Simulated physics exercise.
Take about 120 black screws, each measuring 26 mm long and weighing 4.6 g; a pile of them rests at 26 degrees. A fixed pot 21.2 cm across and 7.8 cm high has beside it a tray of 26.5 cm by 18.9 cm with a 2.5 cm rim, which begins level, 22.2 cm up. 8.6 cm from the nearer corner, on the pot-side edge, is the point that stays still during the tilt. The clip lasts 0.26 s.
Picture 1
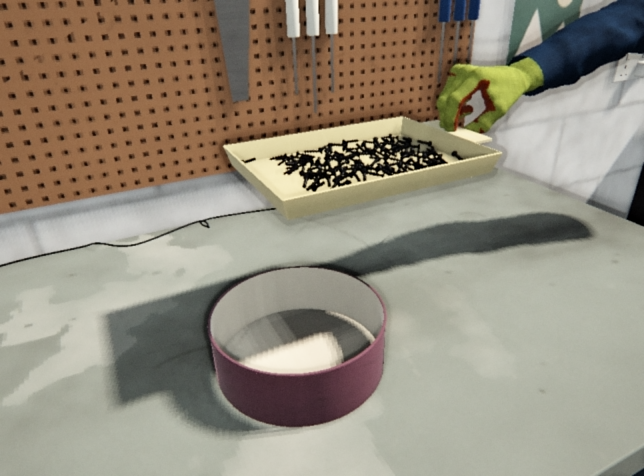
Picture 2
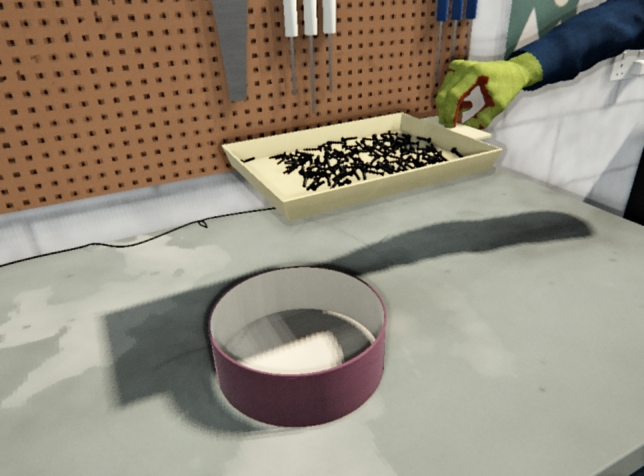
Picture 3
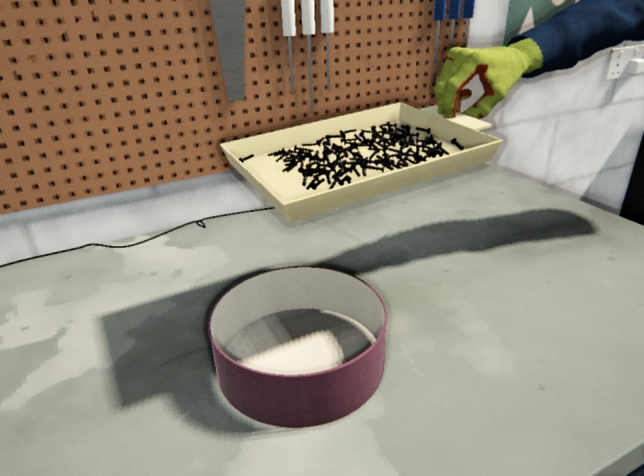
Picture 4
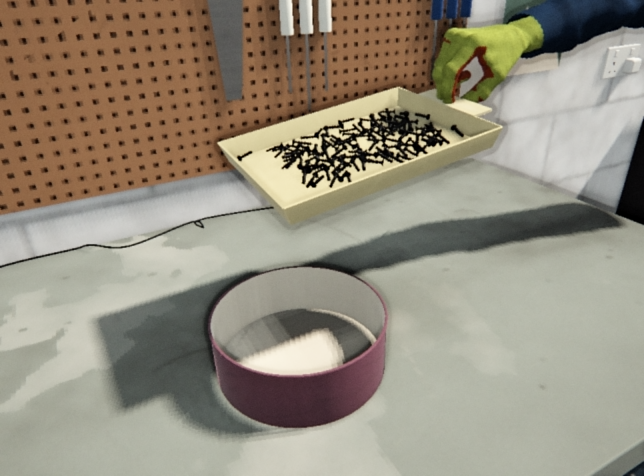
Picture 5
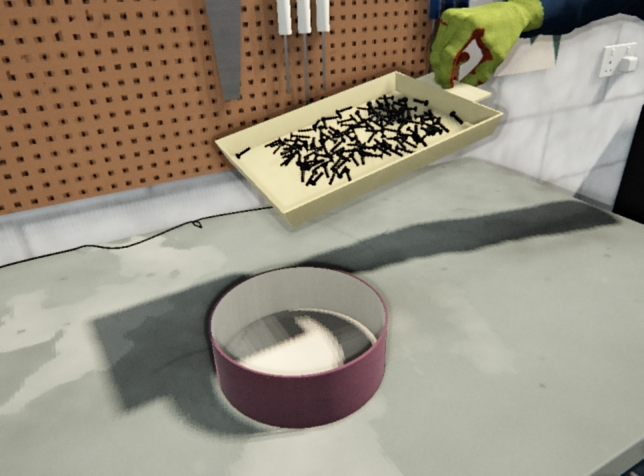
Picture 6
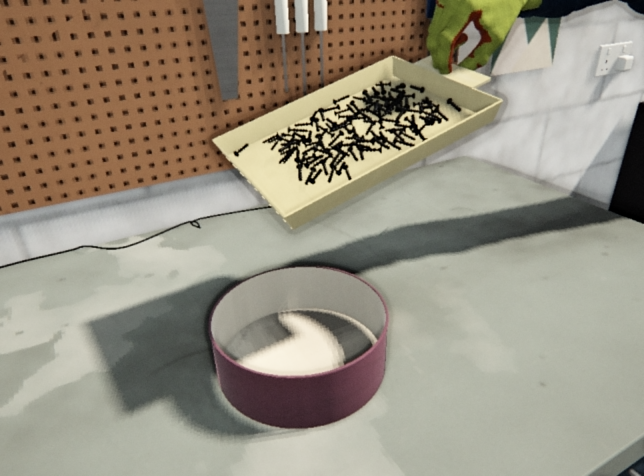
On a grey workbench beside a pegboard, a hand in a yellow-green glove raises the right end of a cream tray of black screws, gradually slanting it down to the left, while a purple-red round pot stays still.
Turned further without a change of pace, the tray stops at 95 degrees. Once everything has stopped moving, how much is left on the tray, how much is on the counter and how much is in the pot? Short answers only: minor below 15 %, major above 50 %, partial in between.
Result: Tray: A meager amount; counter: A meager amount; pot: More than the rest combined.
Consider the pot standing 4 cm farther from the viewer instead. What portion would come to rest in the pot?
75 per cent.
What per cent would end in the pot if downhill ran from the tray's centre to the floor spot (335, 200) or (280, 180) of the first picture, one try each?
100 and 35 %.
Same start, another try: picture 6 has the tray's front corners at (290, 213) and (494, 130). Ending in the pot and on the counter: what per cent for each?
You'd end with pot at 100 and counter at 0.
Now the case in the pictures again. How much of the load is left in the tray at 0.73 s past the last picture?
65%, roughly.
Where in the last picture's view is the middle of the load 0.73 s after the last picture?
Around (273, 228).
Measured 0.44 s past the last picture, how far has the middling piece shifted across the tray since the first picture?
By then it sits near 14 cm from where it began.
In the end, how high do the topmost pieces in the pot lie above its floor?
It reaches roughly 2.0 cm.
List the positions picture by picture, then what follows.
In the first frame, tray tilt 0 degrees, front corners at (287, 196) and (493, 152); middle of the pieces at (360, 162); pot at (298, 312).
In the second frame, tray tilt 1 degrees, front corners at (287, 197) and (493, 149); middle of the pieces at (360, 160).
In the third frame, tray tilt 4 degrees, front corners at (287, 199) and (493, 140), lowest corner left front; middle of the pieces at (359, 155).
In the fourth frame, tray tilt 8 degrees, front corners at (287, 203) and (493, 127), lowest corner left front; middle of the pieces at (358, 147).
In the fifth frame, tray tilt 13 degrees, front corners at (287, 206) and (493, 114), lowest corner left front; middle of the pieces at (357, 139).
In the sixth frame, tray tilt 17 degrees, front corners at (287, 210) and (493, 101), lowest corner left front; middle of the pieces at (354, 131); pot at (299, 312).
Then, 0.44 s after the last picture, tilt 55 degrees; the tray holds 100 %, the pot 0 %.
Then, 0.73 s after the last picture, tilt 80 degrees; the tray holds 65 %, the pot 15 %.
Then, 1.12 s after the last picture, tilt 95 degrees; the tray holds 0 %, the pot 85 %.
In the end, tray 0 %, counter 5 %, pot 95 %.
